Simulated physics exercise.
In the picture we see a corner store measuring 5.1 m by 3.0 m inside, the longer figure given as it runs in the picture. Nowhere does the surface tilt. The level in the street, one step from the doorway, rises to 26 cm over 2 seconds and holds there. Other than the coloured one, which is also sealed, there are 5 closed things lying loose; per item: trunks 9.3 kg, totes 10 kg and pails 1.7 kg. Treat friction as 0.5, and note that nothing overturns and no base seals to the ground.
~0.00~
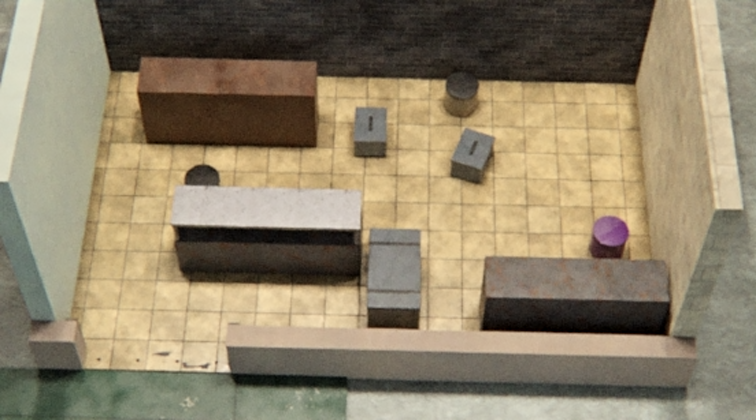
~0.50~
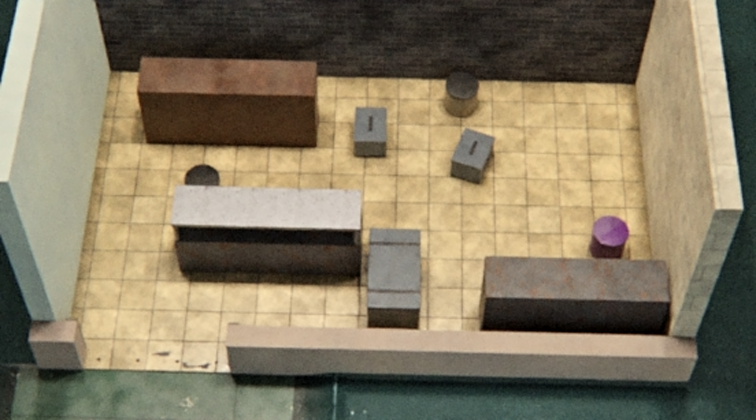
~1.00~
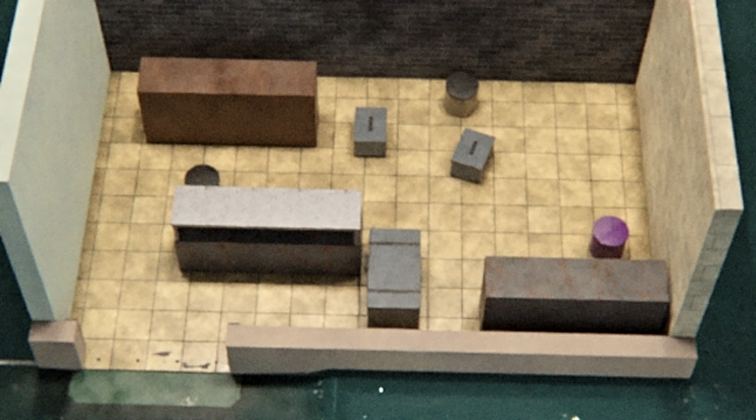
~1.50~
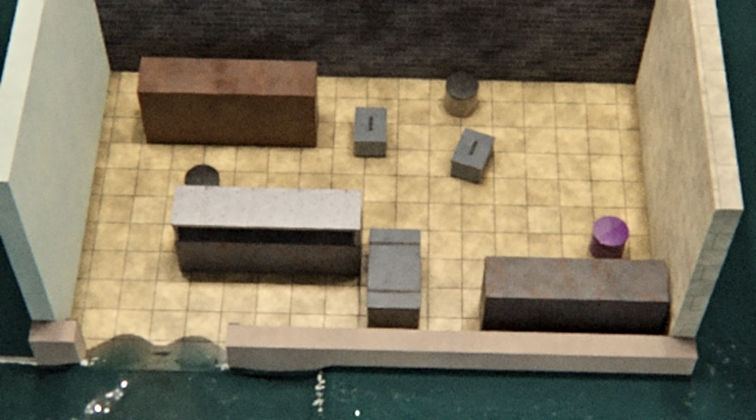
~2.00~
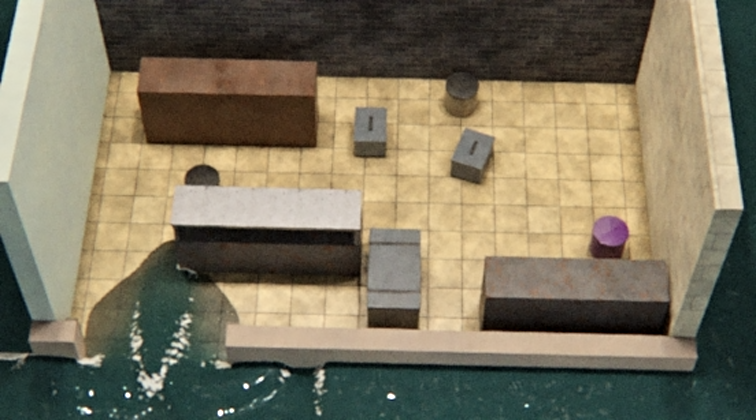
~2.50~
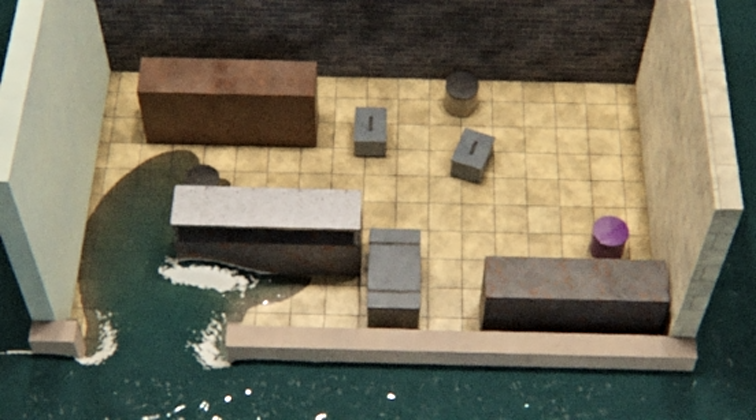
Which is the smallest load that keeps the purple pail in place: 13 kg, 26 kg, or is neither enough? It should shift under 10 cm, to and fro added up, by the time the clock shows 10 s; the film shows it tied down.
Only the heavy option passes.
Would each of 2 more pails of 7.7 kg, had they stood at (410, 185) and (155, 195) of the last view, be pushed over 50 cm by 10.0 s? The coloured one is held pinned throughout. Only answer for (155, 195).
Answer: It goes farther than that.
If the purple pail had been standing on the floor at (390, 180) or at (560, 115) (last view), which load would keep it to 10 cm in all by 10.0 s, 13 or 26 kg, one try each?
Taking them in turn, the lighter mass keeps it, and only the heavier mass keeps it.
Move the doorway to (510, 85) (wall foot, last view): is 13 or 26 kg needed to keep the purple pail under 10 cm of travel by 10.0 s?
Well, then the greater option is needed.
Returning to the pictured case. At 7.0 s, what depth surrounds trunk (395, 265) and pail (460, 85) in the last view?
Close to 10 and 14 centimetres.
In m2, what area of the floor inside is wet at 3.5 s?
The covered patch comes to about 5.0 m2.
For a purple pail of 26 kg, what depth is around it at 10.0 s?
Close to 17 cm deep.
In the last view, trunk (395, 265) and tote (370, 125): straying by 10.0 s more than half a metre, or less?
In sequence, exceeded; not exceeded.
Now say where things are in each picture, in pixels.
The first frame shows the purple pail at (611, 231) rests on the ground; water covers 0.0 m2; 0 of 6 have shifted.
The second frame shows the purple pail at (611, 231) rests on the ground; water covers 0.0 m2; 0 of 6 have shifted.
The third frame shows the purple pail at (611, 231), on the bottom; 0.0 m2 under water; 0 of 6 have shifted.
The fourth frame shows the purple pail at (611, 231), on the bottom; water covers 0.1 m2; 0 of 6 have shifted.
The fifth frame shows the purple pail at (611, 231) rests on the ground; 0.9 m2 under water; 0 of 6 have shifted.
The sixth frame shows the purple pail at (611, 231) rests on the ground; water covers 2.2 m2; 0 of 6 have shifted.
After 3.5 s the purple pail would be 0 cm from its start with 13 kg and 0 cm from its start with 26 kg; 0 cm of water round it then.
After 4.5 s the purple pail would be 0 cm from its start with 13 kg and 0 cm from its start with 26 kg; 0 cm of water round it then.
After 7.0 s the purple pail would be 0 cm from its start with 13 kg and 0 cm from its start with 26 kg; 5 cm of water round it then.
After 10.0 s the purple pail would be 67 cm from its start with 13 kg and 0 cm from its start with 26 kg; 17 cm of water round it then.
